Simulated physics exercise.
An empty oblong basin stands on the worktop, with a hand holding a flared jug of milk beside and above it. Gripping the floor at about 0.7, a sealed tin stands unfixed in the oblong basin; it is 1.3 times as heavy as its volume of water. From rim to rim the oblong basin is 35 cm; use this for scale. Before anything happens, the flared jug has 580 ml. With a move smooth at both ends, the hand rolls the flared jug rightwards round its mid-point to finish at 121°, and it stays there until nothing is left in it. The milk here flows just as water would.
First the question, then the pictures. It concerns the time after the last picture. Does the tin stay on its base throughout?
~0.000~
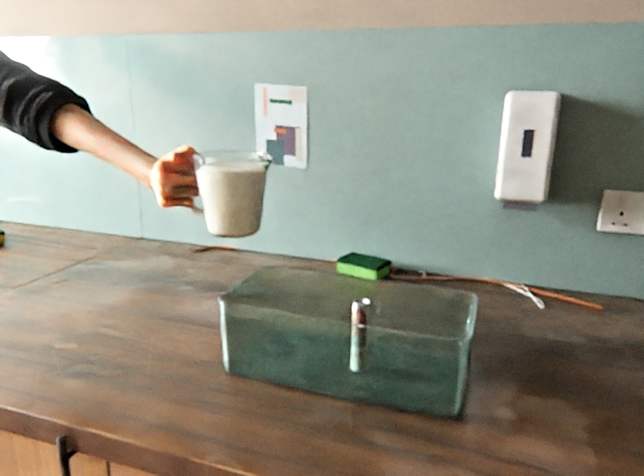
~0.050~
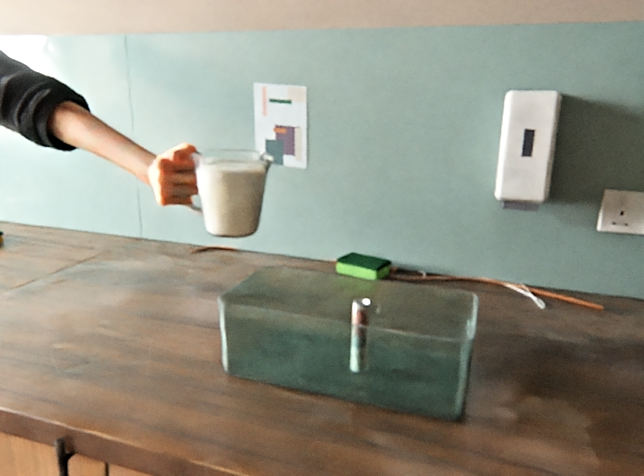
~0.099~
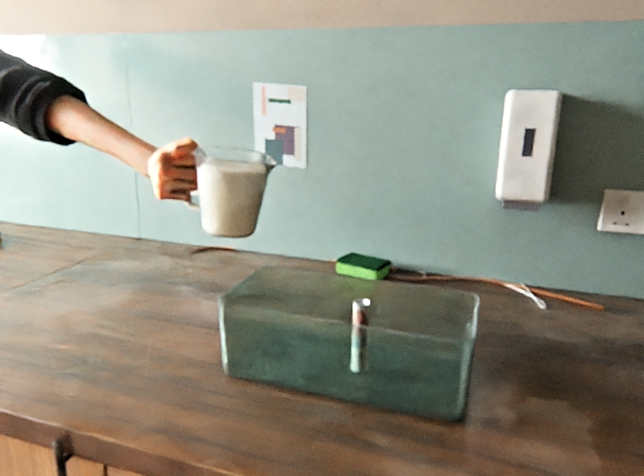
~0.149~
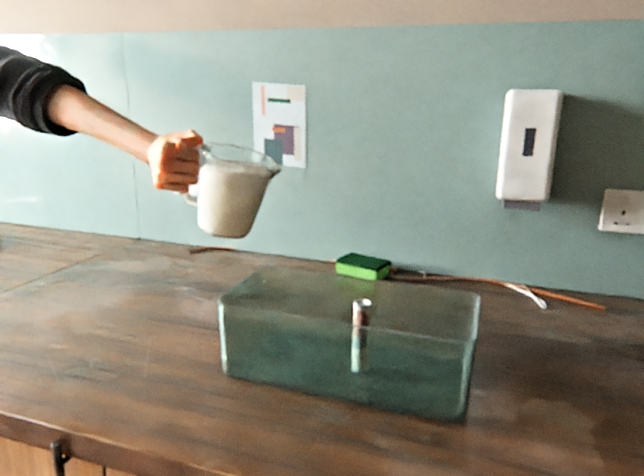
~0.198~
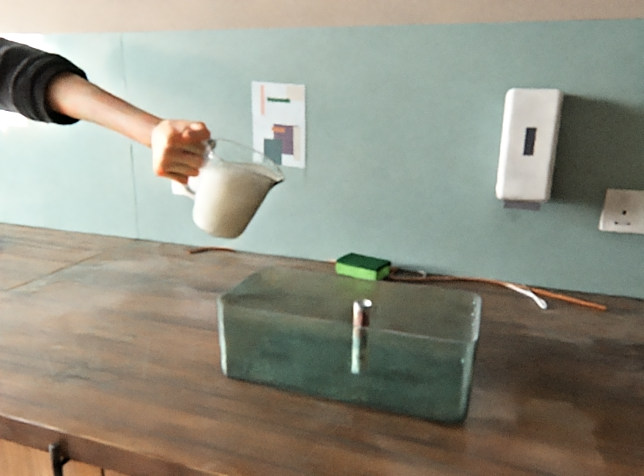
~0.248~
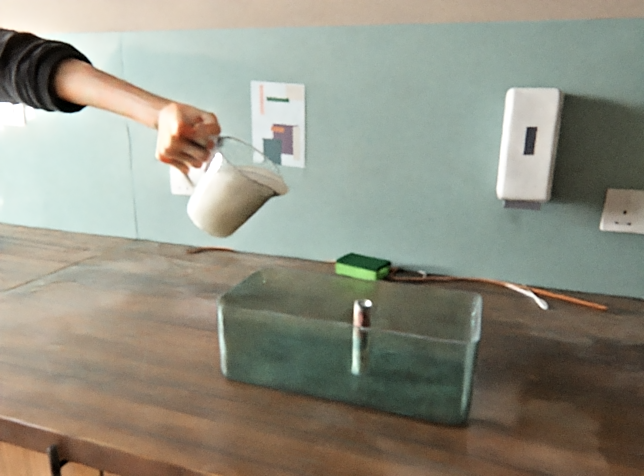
Yes, it's going to stay vertical.
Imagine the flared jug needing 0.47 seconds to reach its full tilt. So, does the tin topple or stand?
Outcome - the tin remains standing.
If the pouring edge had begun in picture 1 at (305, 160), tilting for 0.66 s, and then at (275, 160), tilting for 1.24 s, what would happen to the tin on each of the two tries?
Try 1: Tipped over; try 2: Still standing.
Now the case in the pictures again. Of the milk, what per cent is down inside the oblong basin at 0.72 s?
About 92 per cent.
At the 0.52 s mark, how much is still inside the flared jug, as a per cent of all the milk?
Close to 38 in a hundred.
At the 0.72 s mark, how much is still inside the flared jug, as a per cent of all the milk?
About 1 per cent.
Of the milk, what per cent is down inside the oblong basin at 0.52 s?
Fraction in basin: Approx. 34%.
Then, 0.52 s in, the tilt is 108° and 37 per cent is still to pour; the tin stands where it began.
Then, 0.72 s in, the tilt is 121° and 1 per cent is still to pour; the tin stands where it began.
Then, 0.93 s in, the tilt is 121° and 0 per cent is still to pour; the tin stands where it began.
Then, 1.16 s in, the tilt is 121° and 0 per cent is still to pour; the tin stands where it began.
Finally, the tin stands where it began.
